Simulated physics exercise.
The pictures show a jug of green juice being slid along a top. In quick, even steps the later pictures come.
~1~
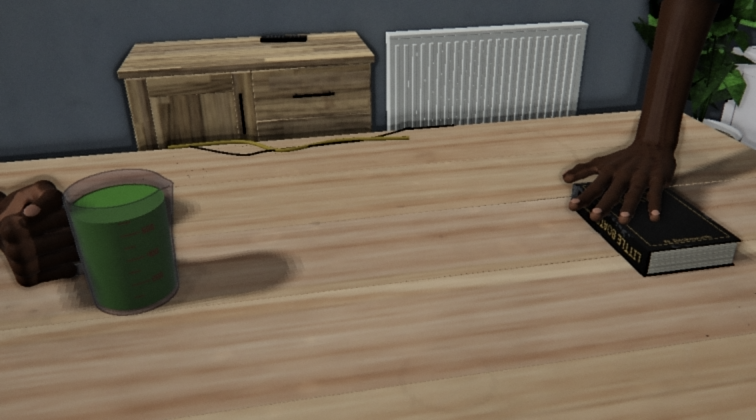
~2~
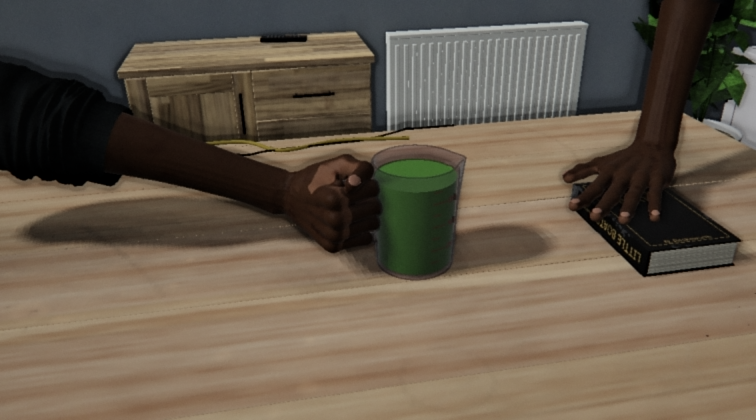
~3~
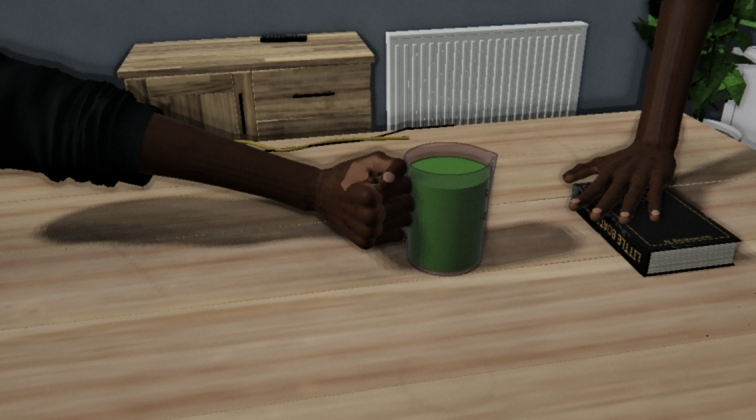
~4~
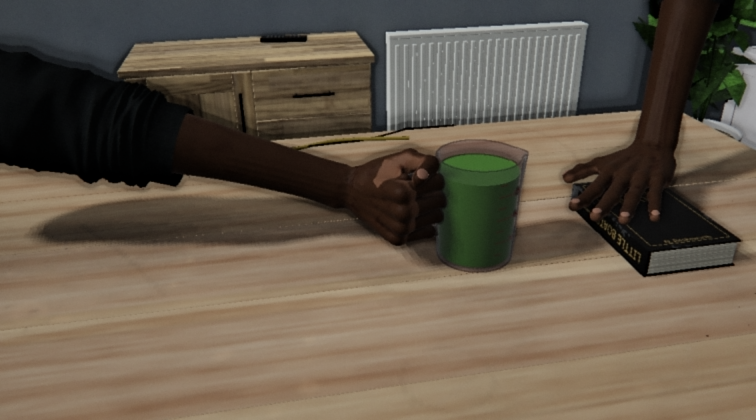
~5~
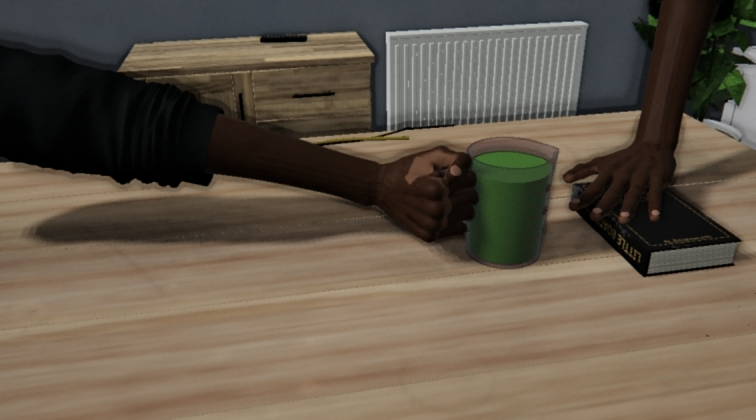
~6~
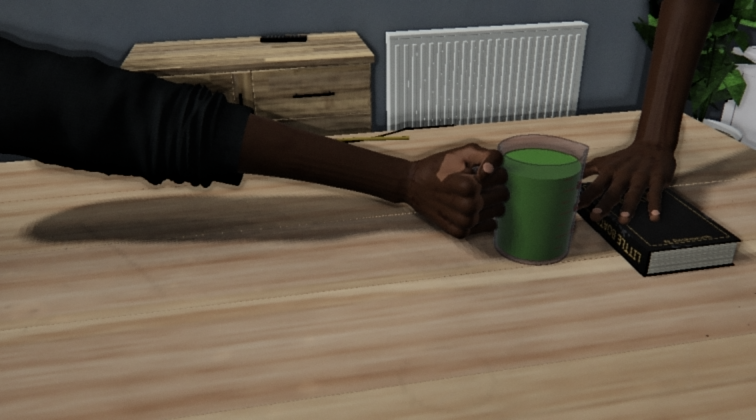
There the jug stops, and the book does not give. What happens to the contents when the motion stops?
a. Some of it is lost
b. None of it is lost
Answer: A.
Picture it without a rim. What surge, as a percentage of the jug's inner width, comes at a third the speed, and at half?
The first case gives 15 per cent of the width, the second 20 per cent.
Next, the jug meets the book.
After that, the green juice surges up the wall; it has slopped over.
Finally, the jug stands at the book; it has slopped over.
